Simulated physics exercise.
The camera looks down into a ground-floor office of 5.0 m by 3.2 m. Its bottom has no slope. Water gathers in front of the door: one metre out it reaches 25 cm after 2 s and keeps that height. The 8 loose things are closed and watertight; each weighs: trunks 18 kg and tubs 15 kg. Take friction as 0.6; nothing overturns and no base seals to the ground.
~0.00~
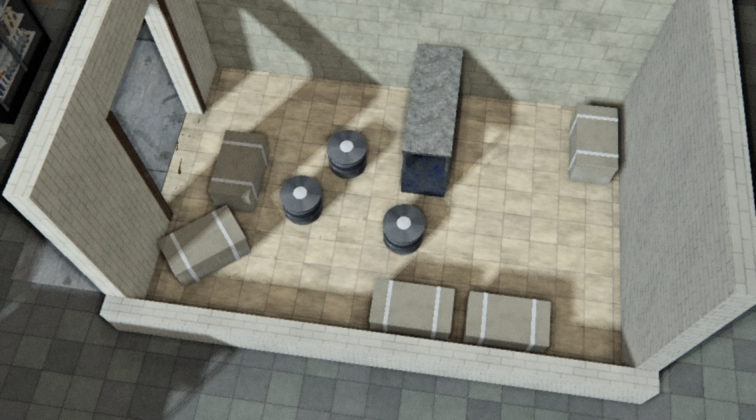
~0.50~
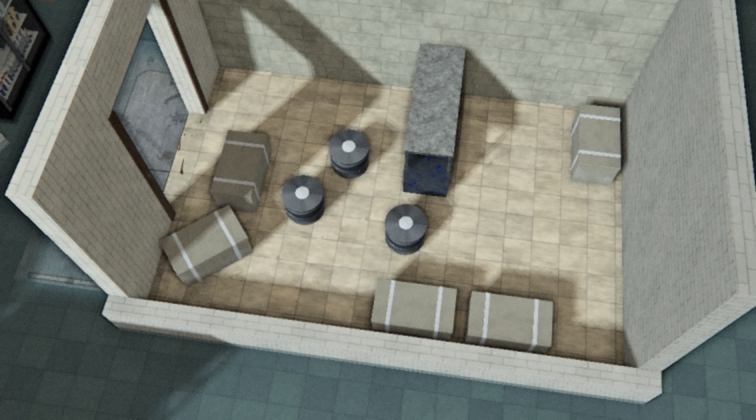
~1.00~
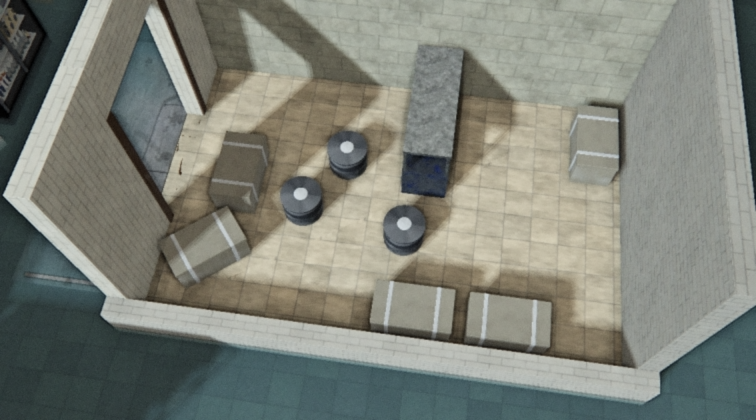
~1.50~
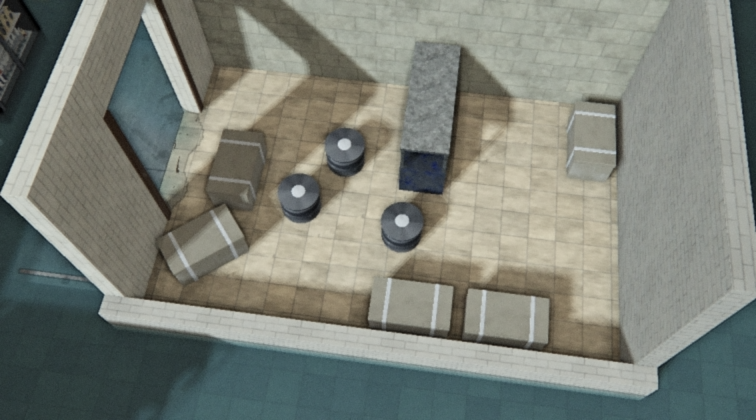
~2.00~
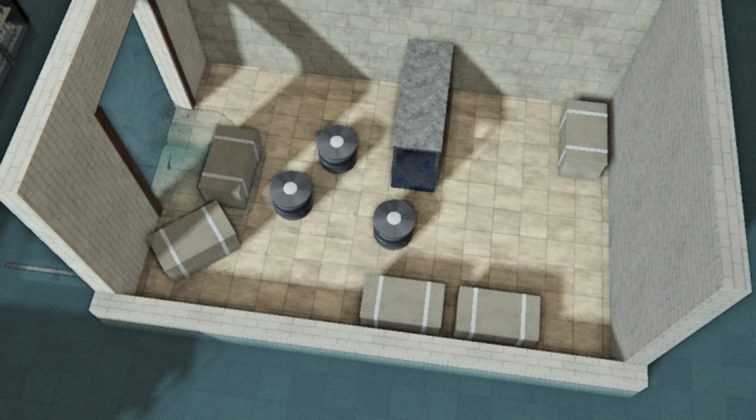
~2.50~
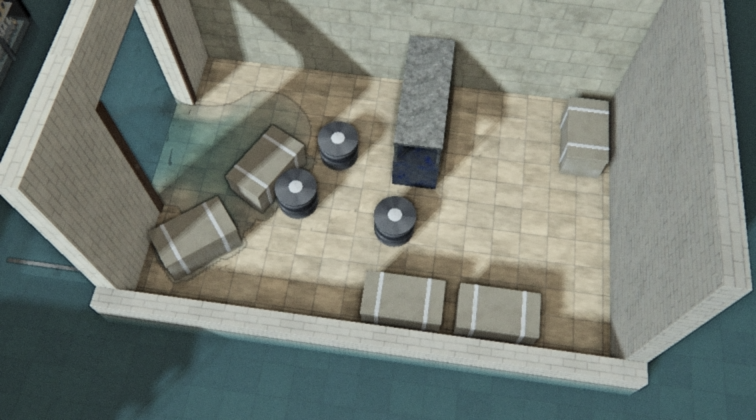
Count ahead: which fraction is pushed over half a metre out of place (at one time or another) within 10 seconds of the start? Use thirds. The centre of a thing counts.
It is at least two thirds.
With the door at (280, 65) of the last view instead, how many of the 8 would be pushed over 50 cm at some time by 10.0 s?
Then 6.
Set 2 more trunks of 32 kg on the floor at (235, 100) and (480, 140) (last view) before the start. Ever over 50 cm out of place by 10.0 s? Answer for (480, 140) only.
Answer: Less.
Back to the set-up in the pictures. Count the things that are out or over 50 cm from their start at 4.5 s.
By then 2.
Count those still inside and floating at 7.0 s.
I count 5.
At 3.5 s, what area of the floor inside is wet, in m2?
About 7.0 m2.
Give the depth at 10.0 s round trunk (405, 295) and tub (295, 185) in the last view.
About 17 and 19 cm.
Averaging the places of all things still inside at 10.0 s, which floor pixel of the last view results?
At about (504, 213).
After 3.5 s 1 of 8 are over 50 cm from their spots; 1 afloat.
After 4.5 s 2 of 8 are over 50 cm from their spots; 2 afloat.
After 7.0 s 6 of 8 are over 50 cm from their spots; 5 afloat.
After 10.0 s 8 of 8 are over 50 cm from their spots, and 8 have been at some point; 6 afloat.
